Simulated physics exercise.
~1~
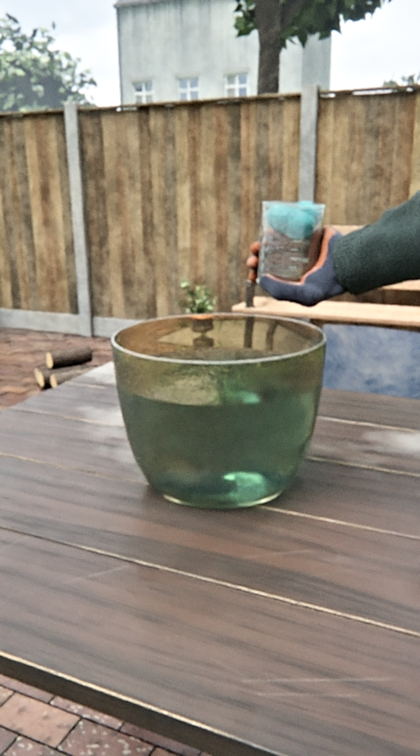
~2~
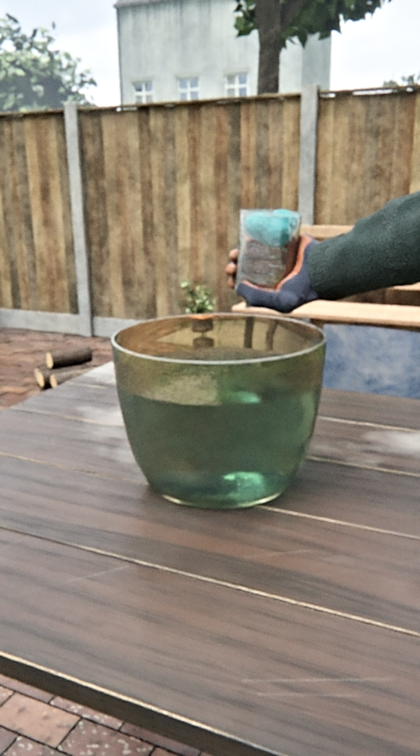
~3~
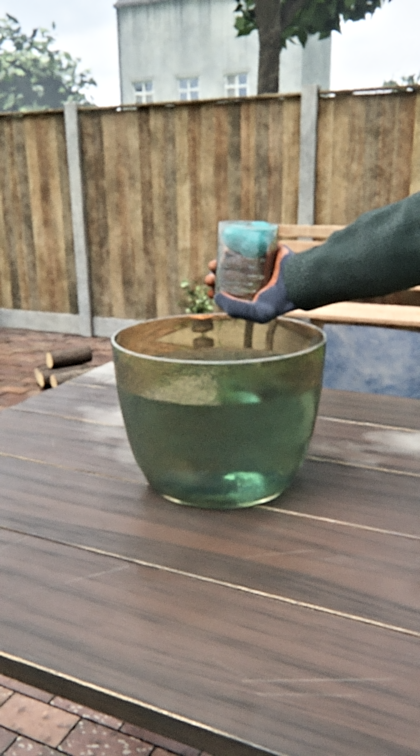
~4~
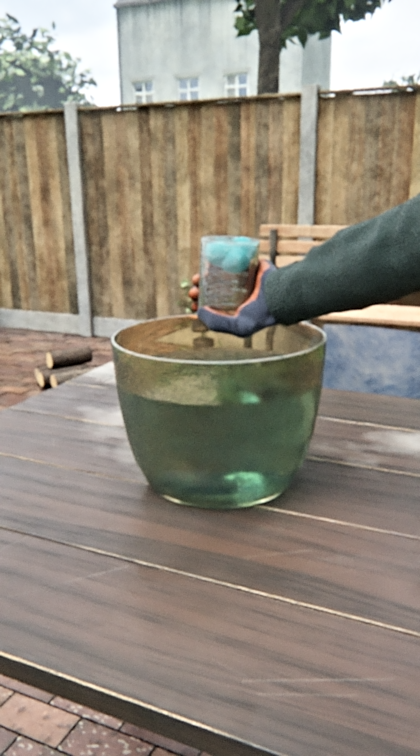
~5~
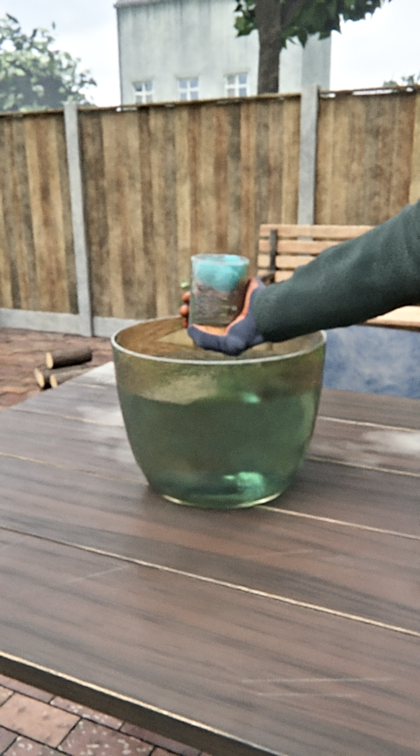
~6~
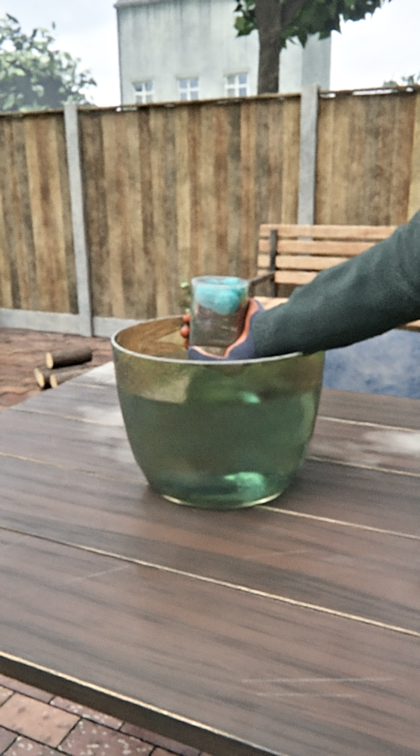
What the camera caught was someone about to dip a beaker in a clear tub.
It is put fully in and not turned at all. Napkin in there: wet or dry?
It is never reached.
Next, the beaker enters the water.
After that, air is trapped inside and holds the level down.
Finally, the beaker is under, still full of air, and the napkin is dry.
